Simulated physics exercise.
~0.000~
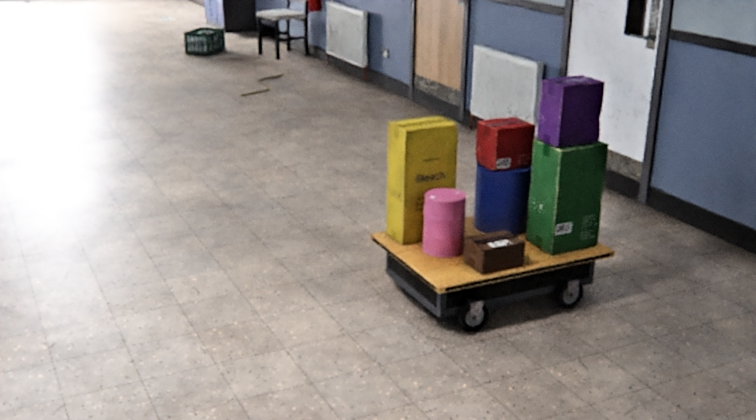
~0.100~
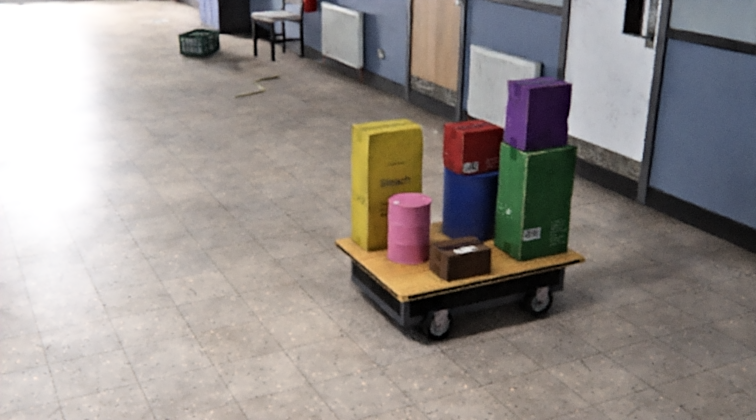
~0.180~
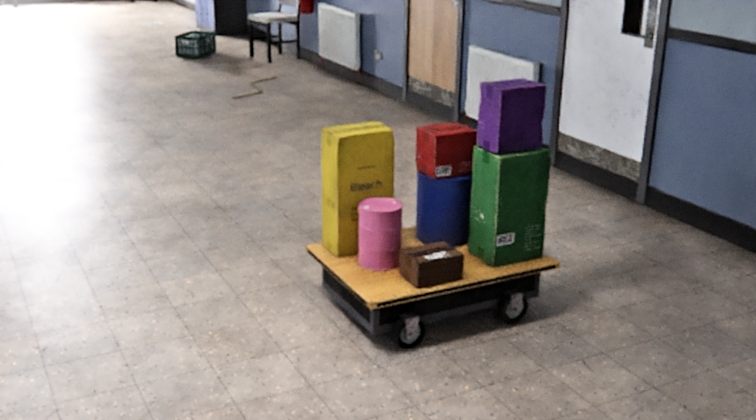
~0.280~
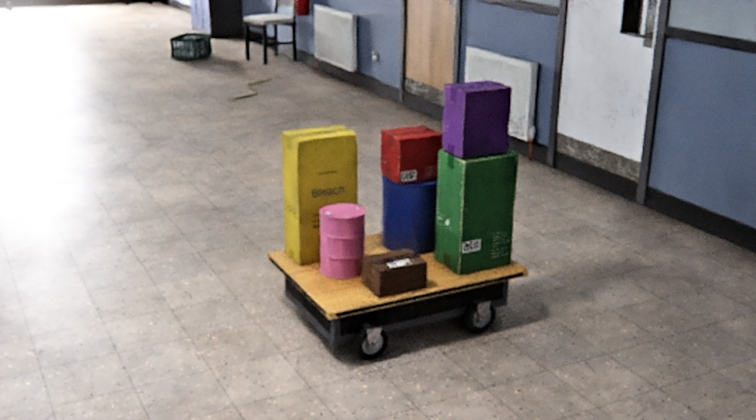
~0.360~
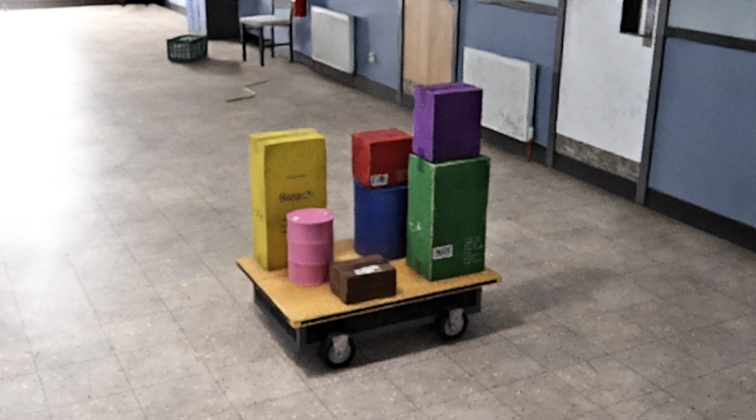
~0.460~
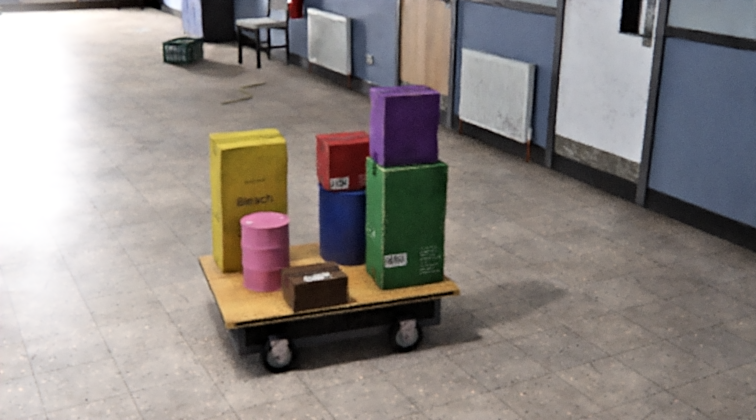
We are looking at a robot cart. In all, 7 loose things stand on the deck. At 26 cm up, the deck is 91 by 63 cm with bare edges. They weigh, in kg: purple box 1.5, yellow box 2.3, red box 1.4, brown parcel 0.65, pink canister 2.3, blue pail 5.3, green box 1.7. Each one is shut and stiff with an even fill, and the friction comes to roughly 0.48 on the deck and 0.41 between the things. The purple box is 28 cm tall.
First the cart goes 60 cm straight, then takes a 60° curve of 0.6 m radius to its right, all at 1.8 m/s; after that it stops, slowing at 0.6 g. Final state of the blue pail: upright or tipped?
Upright.
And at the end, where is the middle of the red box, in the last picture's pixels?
My guess is roughly (151, 138).
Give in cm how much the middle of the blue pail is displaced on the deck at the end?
Displacement: Approx. 8 cm.
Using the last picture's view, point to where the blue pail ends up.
Around (180, 192).
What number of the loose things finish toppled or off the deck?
I make it 5.
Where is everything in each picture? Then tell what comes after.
Cart 0 cm along; blue pail (503, 195); purple box (570, 111), in the first frame.
Cart 18 cm along; red box (472, 147); brown parcel (460, 258), in the second frame.
Cart 32 cm along; pink canister (380, 233); green box (509, 202), in the third frame.
Cart 50 cm along; purple box (476, 119); yellow box (320, 194), in the fourth frame.
Cart 65 cm along; red box (382, 158); brown parcel (363, 279), in the fifth frame.
Cart 83 cm along, turned 8°; blue pail (350, 219); pink canister (266, 251) 5 cm from its spot, in the sixth frame.
By 0.76 s, cart 137 cm along, turned 56°; purple box, brown parcel and pink canister now off the deck; blue pail 3 cm from its spot near (258, 211); yellow box tilted 59°.
By 1.06 s, cart 178 cm along, turned 60°; green box now off the deck; blue pail 4 cm from its spot near (189, 194); yellow box on its side.
When it is over (1.8 s), off the deck and tipped over, purple box, brown parcel, pink canister and green box; lying over on the deck, yellow box; not toppled but over 10 cm from the start, red box; the last one within 10 cm of the start. In the last view, blue pail near (180, 192).
